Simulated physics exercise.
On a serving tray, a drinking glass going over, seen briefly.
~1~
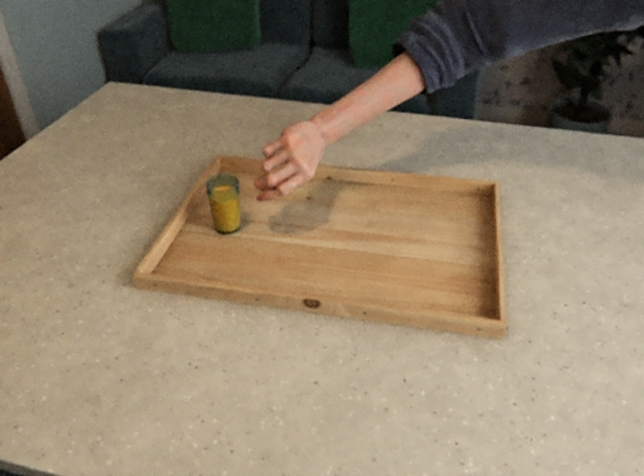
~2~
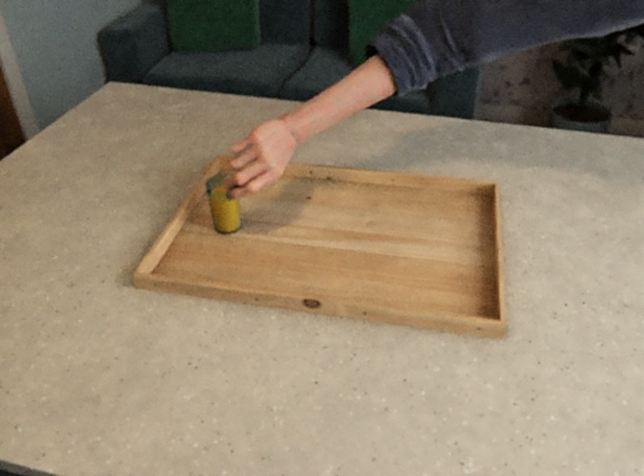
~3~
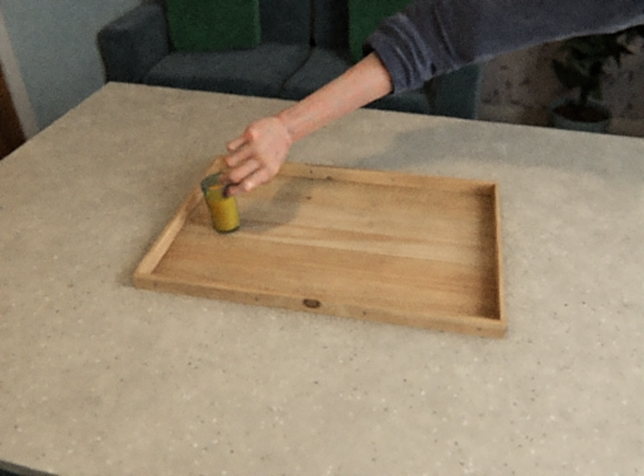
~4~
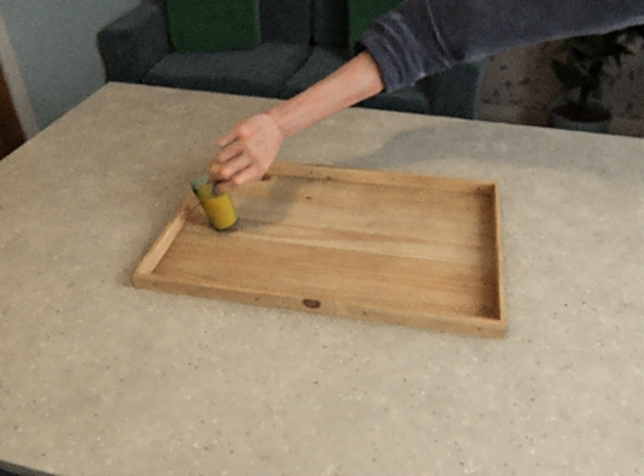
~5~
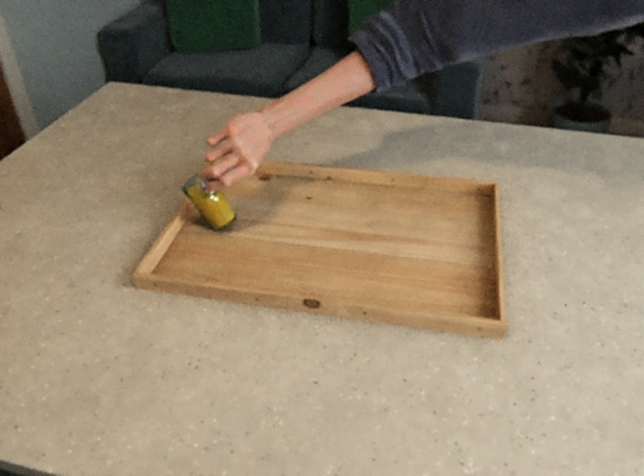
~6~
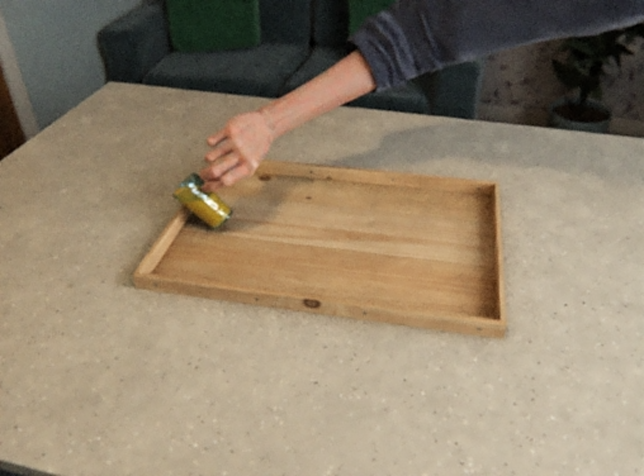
At first, a small glass of yellow liquid stands upright near the left end of a wooden tray on a pale speckled countertop, with a hand beside it. The hand reaches to the glass's upper part and pushes it leftward, and the glass leans steadily further left, its base still on the tray.
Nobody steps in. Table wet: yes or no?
Yes.
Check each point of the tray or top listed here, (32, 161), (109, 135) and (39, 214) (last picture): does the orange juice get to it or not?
Spot one - never touched; spot two - never touched; spot three - touched at some point.
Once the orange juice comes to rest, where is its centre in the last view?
Roughly (45, 217).
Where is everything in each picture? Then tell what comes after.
It stands upright; drinking glass (225, 204) about three quarters full; tray (304, 294), in the first picture.
Pushed off balance; drinking glass about three quarters full, surface at (224, 194), in the second picture.
Pushed off balance; drinking glass (222, 202) about three quarters full, in the third picture.
Pushed off balance; drinking glass about three quarters full, surface at (212, 192); tray (304, 294), in the fourth picture.
Pushed off balance; drinking glass (210, 200) tipped 30°, in the fifth picture.
It is falling; drinking glass (203, 201) tipped 40°, in the sixth picture.
Shortly, the drinking glass lies across the rim; the puddle covers about as much as a plate; it has landed past the rim.
Then, the puddle covers about as much as a plate; it has landed past the rim.
At the finish, the puddle covers about as much as a plate; it has landed past the rim.
